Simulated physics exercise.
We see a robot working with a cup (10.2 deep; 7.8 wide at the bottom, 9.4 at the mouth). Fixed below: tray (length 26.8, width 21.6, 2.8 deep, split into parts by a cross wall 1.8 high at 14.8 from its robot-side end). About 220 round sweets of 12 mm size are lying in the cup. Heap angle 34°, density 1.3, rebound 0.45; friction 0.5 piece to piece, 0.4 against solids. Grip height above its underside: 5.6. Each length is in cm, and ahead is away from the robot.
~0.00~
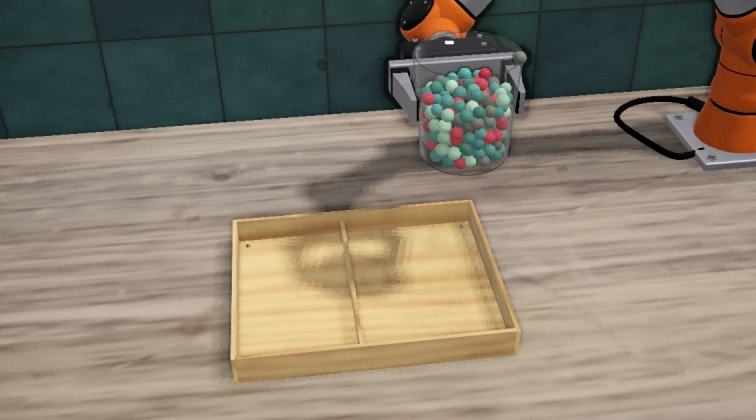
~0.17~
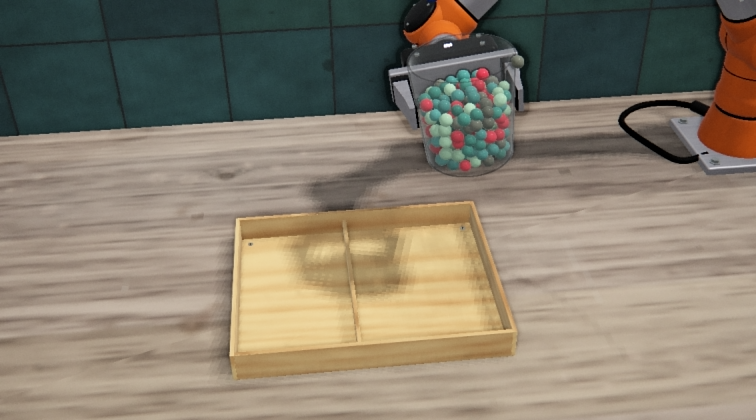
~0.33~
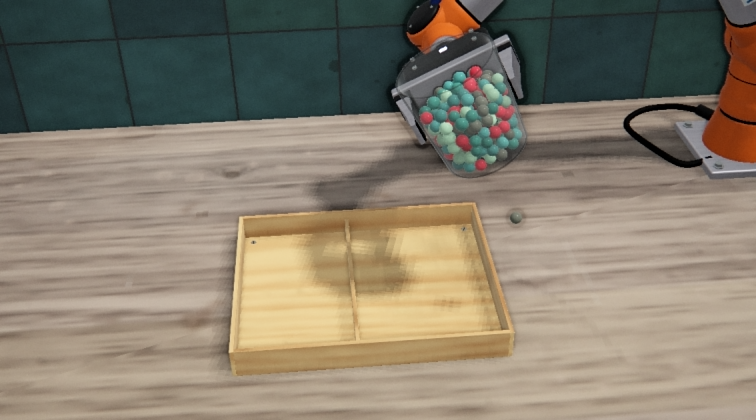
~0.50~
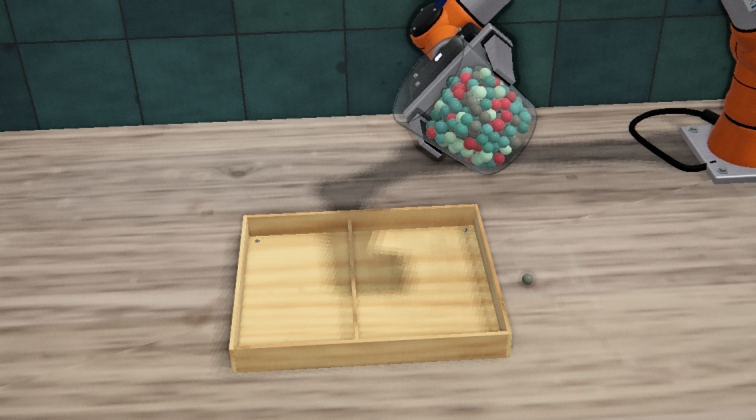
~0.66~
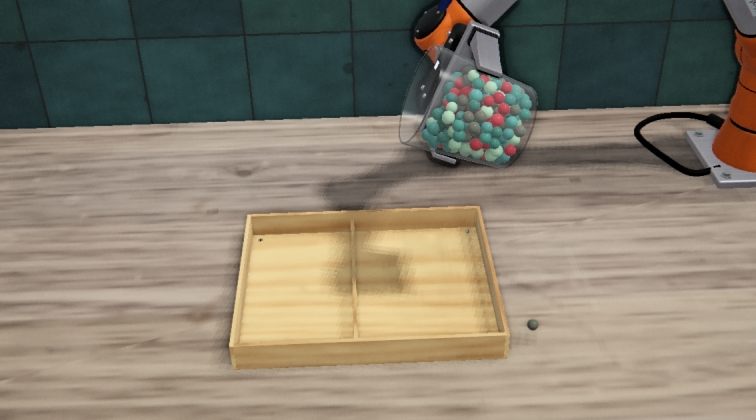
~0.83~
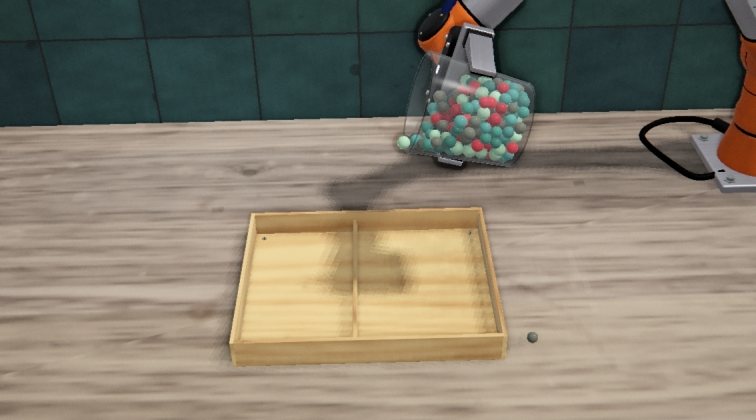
A robot arm tilted a clear cup of red, green and teal balls steadily to the left above a divided wooden tray, while one stray ball dropped onto the table right of the tray.
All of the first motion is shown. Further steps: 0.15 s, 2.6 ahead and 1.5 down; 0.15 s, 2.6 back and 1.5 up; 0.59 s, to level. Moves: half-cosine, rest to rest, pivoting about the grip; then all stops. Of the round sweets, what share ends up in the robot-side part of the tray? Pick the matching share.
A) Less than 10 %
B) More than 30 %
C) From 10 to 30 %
Less than 10 %.
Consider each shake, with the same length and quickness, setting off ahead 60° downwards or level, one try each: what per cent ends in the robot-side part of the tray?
About 0 and 5 per cent.
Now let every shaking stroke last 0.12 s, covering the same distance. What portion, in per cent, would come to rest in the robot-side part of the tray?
In that case around 5 per cent.
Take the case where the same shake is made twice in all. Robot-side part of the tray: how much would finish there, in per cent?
I'd expect close to 5 per cent then.
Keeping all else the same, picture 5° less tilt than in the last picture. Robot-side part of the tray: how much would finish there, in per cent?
Expected: Around 0 %.
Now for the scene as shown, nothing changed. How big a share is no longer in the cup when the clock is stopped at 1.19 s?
About 5 in a hundred parts are out by then.
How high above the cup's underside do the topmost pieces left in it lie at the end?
I'd put it at close to 9.5 centimetres.
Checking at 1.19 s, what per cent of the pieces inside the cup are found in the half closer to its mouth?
Near 40 %.
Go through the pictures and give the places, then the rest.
Cup middle at (466, 106), level; upper third of the load around (468, 98), from x 425 to 520, top at y 60; 221 in the cup, in the first picture.
Cup middle at (466, 109), tilted 7° forward; upper third of the load around (470, 100), from x 425 to 520, top at y 60; 220 in the cup, 1 in flight or on a rim, in the second picture.
Cup middle at (467, 110), tilted 26° forward; upper third of the load around (475, 98), from x 425 to 515, top at y 75; 220 in the cup, 1 in flight or on a rim, in the third picture.
Cup middle at (469, 111), tilted 48° forward; upper third of the load around (479, 97), from x 430 to 530, top at y 70; 220 in the cup, 1 in flight or on a rim, in the fourth picture.
Cup middle at (470, 112), tilted 67° forward; upper third of the load around (485, 97), from x 430 to 535, top at y 75; 220 in the cup, 1 on the table or floor, in the fifth picture.
Cup middle at (470, 114), tilted 74° forward; upper third of the load around (487, 100), from x 405 to 535, top at y 80; 220 in the cup, 1 on the table or floor, in the sixth picture.
By 1.19 s, tilted 72° forward, highest piece 24 above the table; 214 in the cup, 3 in the robot-side part, 1 on the table or floor, 3 in flight or on a rim.
By 1.54 s, tilted 15° forward, highest piece 26 above the table; 214 in the cup, 4 in the robot-side part, 2 in the far-side part, 1 on the table or floor.
By 1.92 s, level, highest piece 26 above the table; 214 in the cup, 4 in the robot-side part, 2 in the far-side part, 1 on the table or floor.
By 2.97 s, level, highest piece 26 above the table; 214 in the cup, 4 in the robot-side part, 2 in the far-side part, 1 on the table or floor.
Final count, 214 in the cup, 4 in the robot-side part, 2 in the far-side part, 1 on the table or floor. That is 2 % in the robot-side part of the tray.
